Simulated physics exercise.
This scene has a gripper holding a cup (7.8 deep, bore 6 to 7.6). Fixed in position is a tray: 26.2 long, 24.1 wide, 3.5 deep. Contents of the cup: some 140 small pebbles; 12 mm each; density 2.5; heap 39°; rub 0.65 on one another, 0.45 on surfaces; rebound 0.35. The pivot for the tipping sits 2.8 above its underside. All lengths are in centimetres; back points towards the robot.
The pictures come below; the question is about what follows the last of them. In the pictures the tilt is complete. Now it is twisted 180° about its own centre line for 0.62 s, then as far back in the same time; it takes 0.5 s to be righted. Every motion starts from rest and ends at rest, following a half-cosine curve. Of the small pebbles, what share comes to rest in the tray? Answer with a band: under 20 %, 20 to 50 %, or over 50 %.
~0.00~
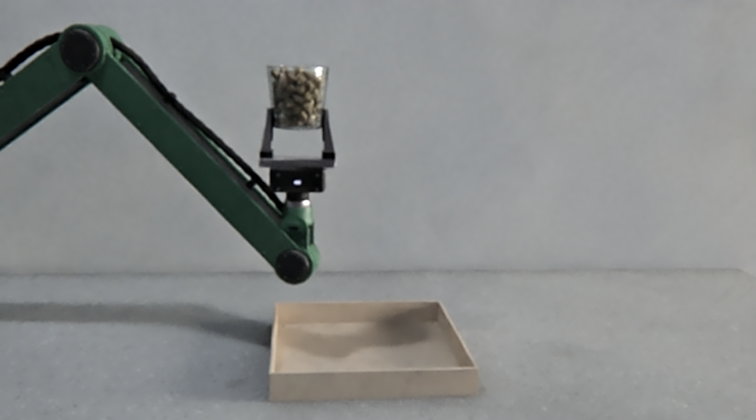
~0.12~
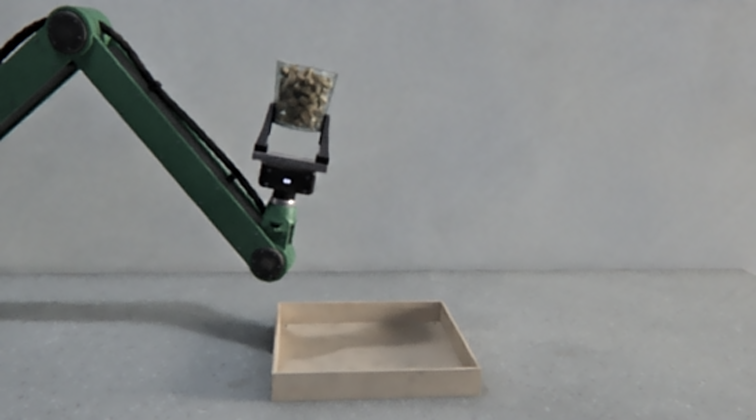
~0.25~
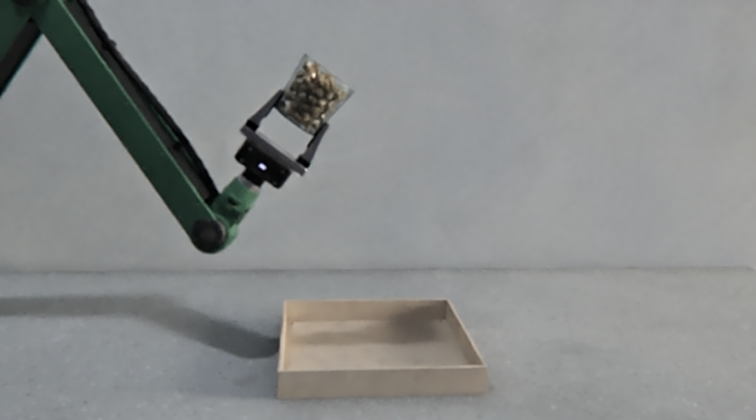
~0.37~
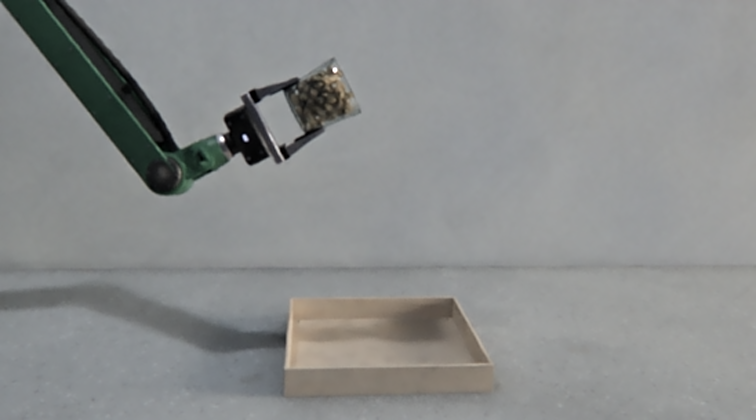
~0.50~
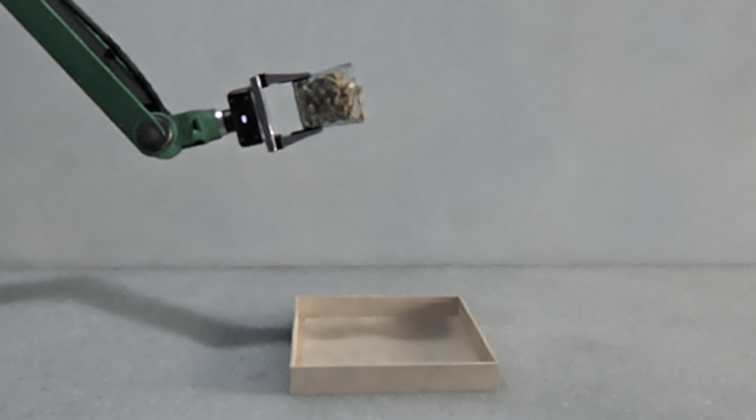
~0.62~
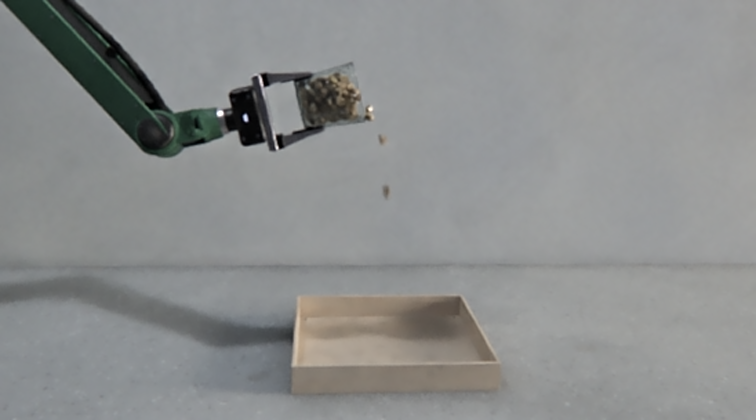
Between 20 and 50 %.
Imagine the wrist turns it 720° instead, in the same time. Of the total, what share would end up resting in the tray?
In that case it would be around 20 percent.
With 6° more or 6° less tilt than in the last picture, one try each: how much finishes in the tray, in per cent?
Roughly 45 % on the first try and 15 % on the second.
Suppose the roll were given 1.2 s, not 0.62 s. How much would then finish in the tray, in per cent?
That would give near 25 in a hundred.
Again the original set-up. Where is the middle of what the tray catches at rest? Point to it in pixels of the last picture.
At about (413, 340).
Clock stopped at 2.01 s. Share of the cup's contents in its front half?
That comes to around 55 per cent.
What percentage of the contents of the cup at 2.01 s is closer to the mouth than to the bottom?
I reckon roughly 40 per cent.
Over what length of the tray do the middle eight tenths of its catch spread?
Roughly 16 centimetres.
After 1.32 s, tipped 77°, highest piece 38 above the table; 106 in the cup, 21 in the tray, 8 in flight or on a rim.
After 2.01 s, tipped 61°, highest piece 38 above the table; 90 in the cup, 38 in the tray, 7 in flight or on a rim.
After 2.56 s, upright, highest piece 40 above the table; 90 in the cup, 45 in the tray.
After 3.26 s, upright, highest piece 40 above the table; 90 in the cup, 45 in the tray.
At rest, 90 in the cup, 45 in the tray. That is 33 % in the tray.
